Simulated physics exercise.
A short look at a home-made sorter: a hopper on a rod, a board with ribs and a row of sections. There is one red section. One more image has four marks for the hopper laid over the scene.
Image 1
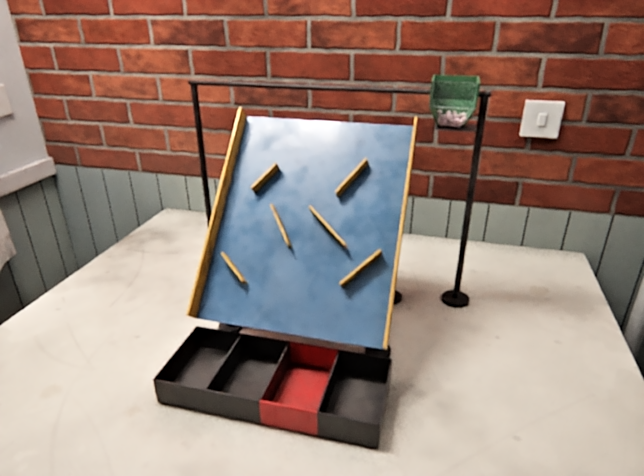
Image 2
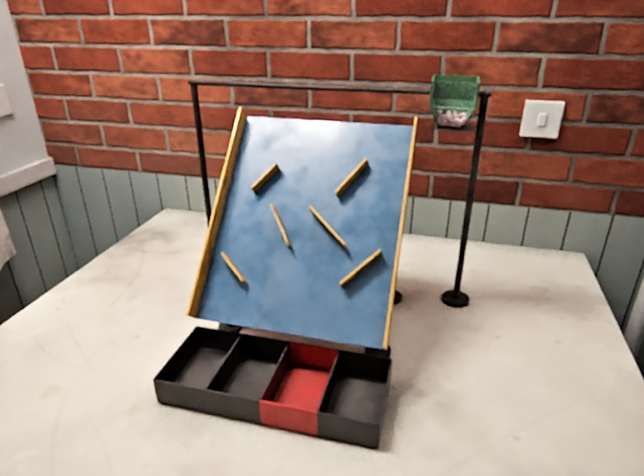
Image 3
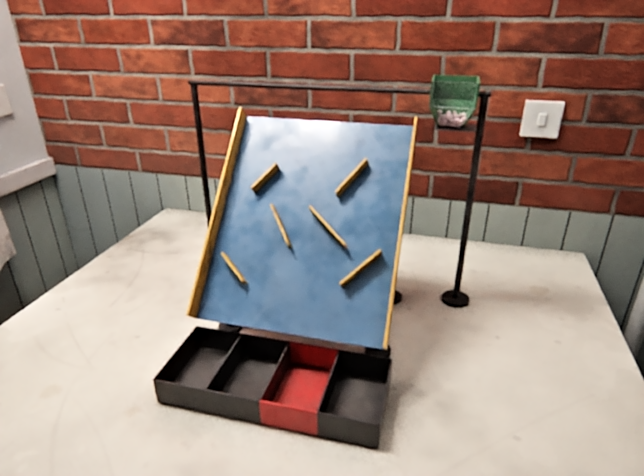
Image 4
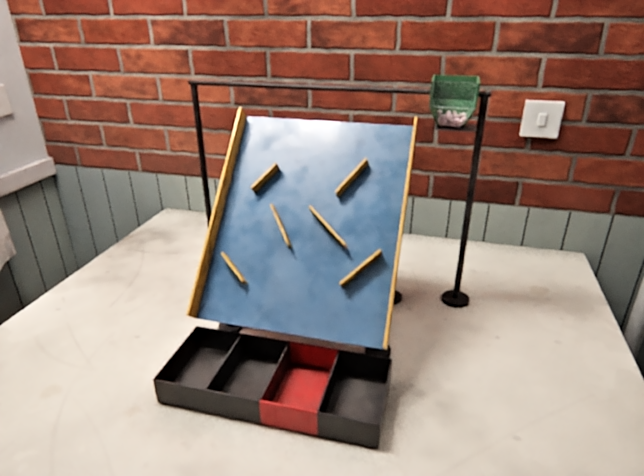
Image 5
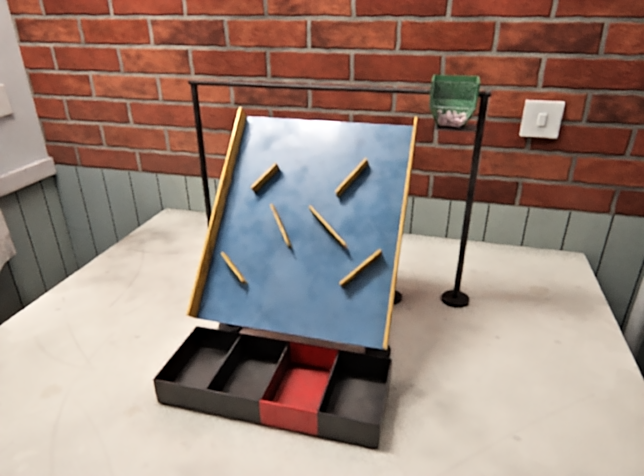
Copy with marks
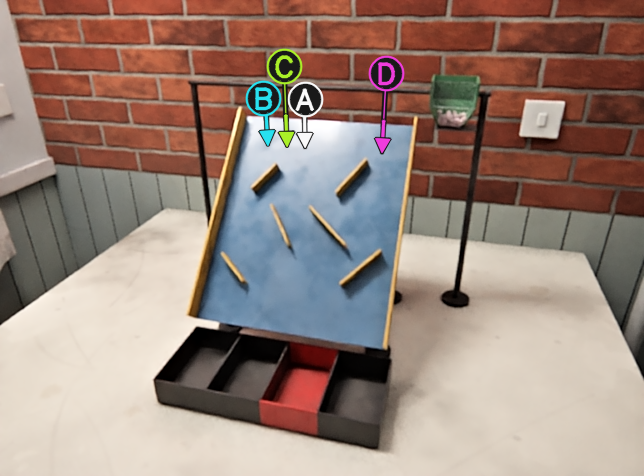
At first, a tilted blue board with six wooden ribs stands on a pale table before a brick wall, a small green hopper on a rod at upper right. Below it sits a row of four empty sections, the third one red. Nothing visibly moves throughout.
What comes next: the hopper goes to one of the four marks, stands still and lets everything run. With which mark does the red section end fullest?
The answer is mark A.
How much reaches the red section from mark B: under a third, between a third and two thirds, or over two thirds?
Under a third.
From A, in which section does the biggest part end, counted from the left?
The third from the left.
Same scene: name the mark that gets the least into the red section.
It is B.
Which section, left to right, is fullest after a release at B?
The first.
On the marked copy, mark A meets the board at (305, 142); mark B meets the board at (267, 140); mark C meets the board at (286, 141); mark D meets the board at (382, 147).
For mark A, about two thirds in the red section, about a quarter in other sections, a small part outside the box.
For mark B, a small part in the red section, nearly all in other sections, a stray few outside the box.
For mark C, about a quarter in the red section, about half in other sections, a small part outside the box.
For mark D, about a third in the red section, about half in other sections, a small part outside the box.
